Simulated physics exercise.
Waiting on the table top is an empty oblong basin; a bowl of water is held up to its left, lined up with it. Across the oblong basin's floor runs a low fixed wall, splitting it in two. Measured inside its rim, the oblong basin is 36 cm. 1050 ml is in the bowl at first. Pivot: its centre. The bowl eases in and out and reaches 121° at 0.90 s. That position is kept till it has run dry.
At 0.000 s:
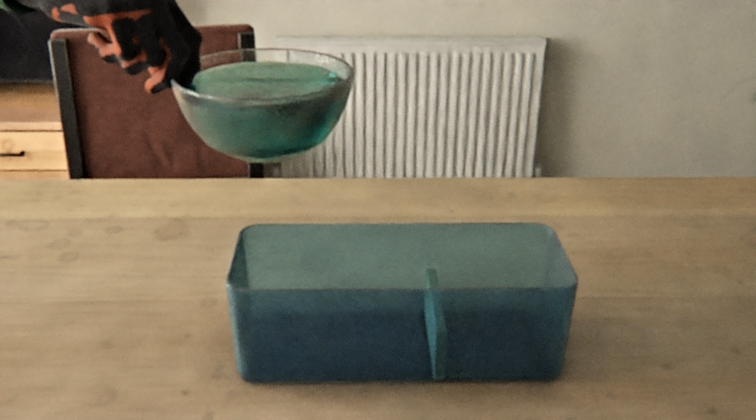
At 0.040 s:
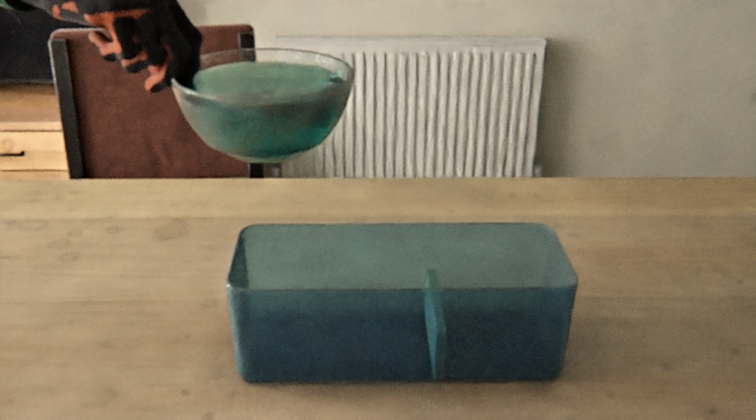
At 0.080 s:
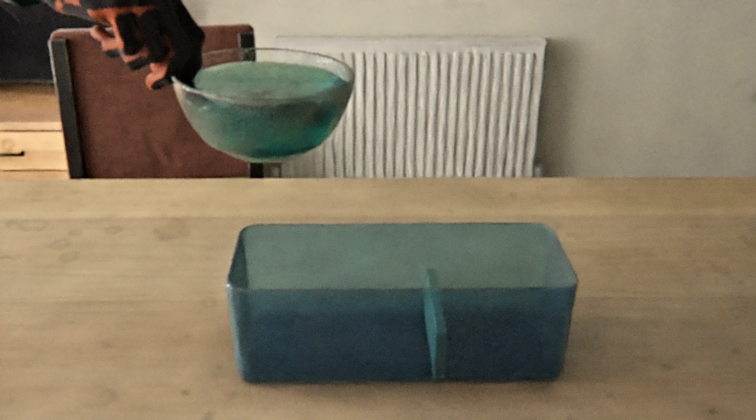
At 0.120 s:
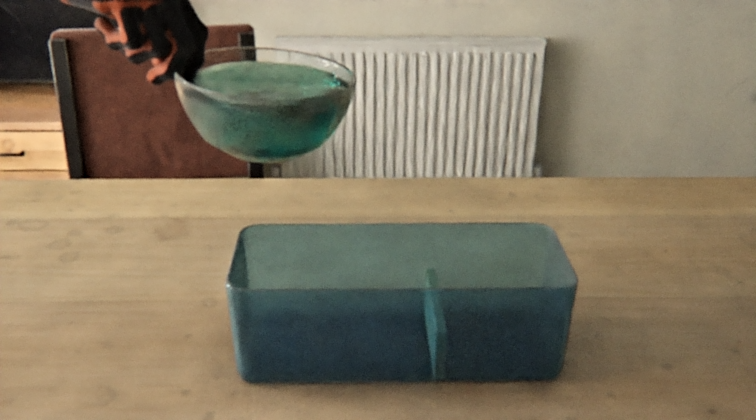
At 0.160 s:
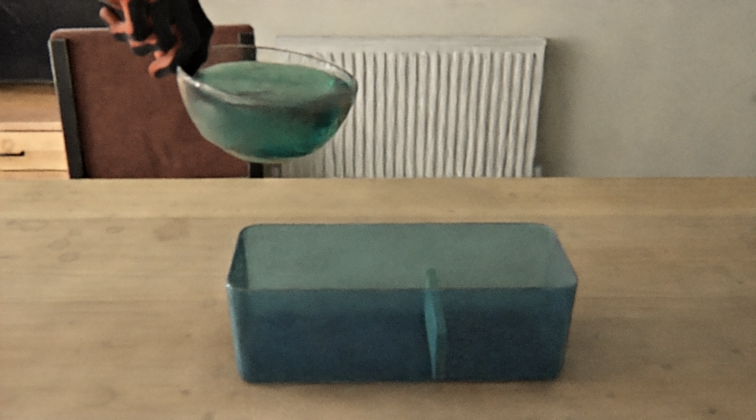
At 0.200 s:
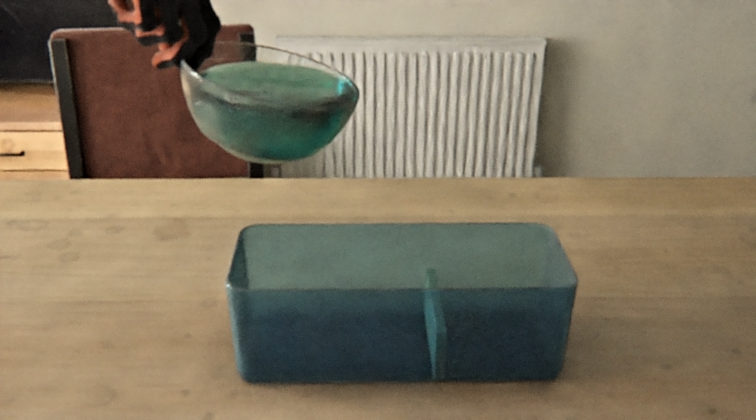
A gloved hand slowly tilts a clear bowl of water rightward above a table.
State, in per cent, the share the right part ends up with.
The right part ends up with roughly 21 %.
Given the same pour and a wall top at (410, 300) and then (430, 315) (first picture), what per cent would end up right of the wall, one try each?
Around 45 and 35 percent, in that order.
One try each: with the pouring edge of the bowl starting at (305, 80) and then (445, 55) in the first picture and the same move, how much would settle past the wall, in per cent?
It comes to 10 per cent, and then 75 per cent.
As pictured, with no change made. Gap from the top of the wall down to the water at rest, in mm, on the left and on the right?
Roughly 36 mm on the left side and roughly 50 mm on the right.
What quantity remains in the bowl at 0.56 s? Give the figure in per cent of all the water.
24 %.
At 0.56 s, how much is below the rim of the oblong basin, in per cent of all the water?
About 22%.
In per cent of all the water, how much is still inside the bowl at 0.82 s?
About 0 % is still there.
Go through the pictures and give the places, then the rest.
The first frame shows tilt 0°; pouring edge (352, 74); surface from (180, 82) to (348, 82); the oblong basin's rim runs from (234, 257) to (564, 255); the wall's top is at (436, 299).
The second frame shows tilt 1°; pouring edge (352, 75); surface from (180, 82) to (348, 83).
The third frame shows tilt 2°; pouring edge (354, 77); surface from (182, 80) to (349, 84).
The fourth frame shows tilt 5°; pouring edge (355, 82); surface from (183, 79) to (351, 86).
The fifth frame shows tilt 9°; pouring edge (357, 88); surface from (186, 79) to (353, 88).
The sixth frame shows tilt 14°; pouring edge (358, 96); surface from (190, 78) to (357, 89).
By 0.56 s the tilt is 83° and 25 per cent is still to pour, 14 is left of the wall and 9 right of it.
By 0.82 s the tilt is 119° and 0 per cent is still to pour, 72 is left of the wall and 19 right of it.
By 1.10 s the tilt is 121° and 0 per cent is still to pour, 70 is left of the wall and 21 right of it.
By 1.40 s the tilt is 121° and 0 per cent is still to pour, 70 is left of the wall and 21 right of it.
At rest 70 per cent lies left of the wall, 21 right of it and 9 outside.
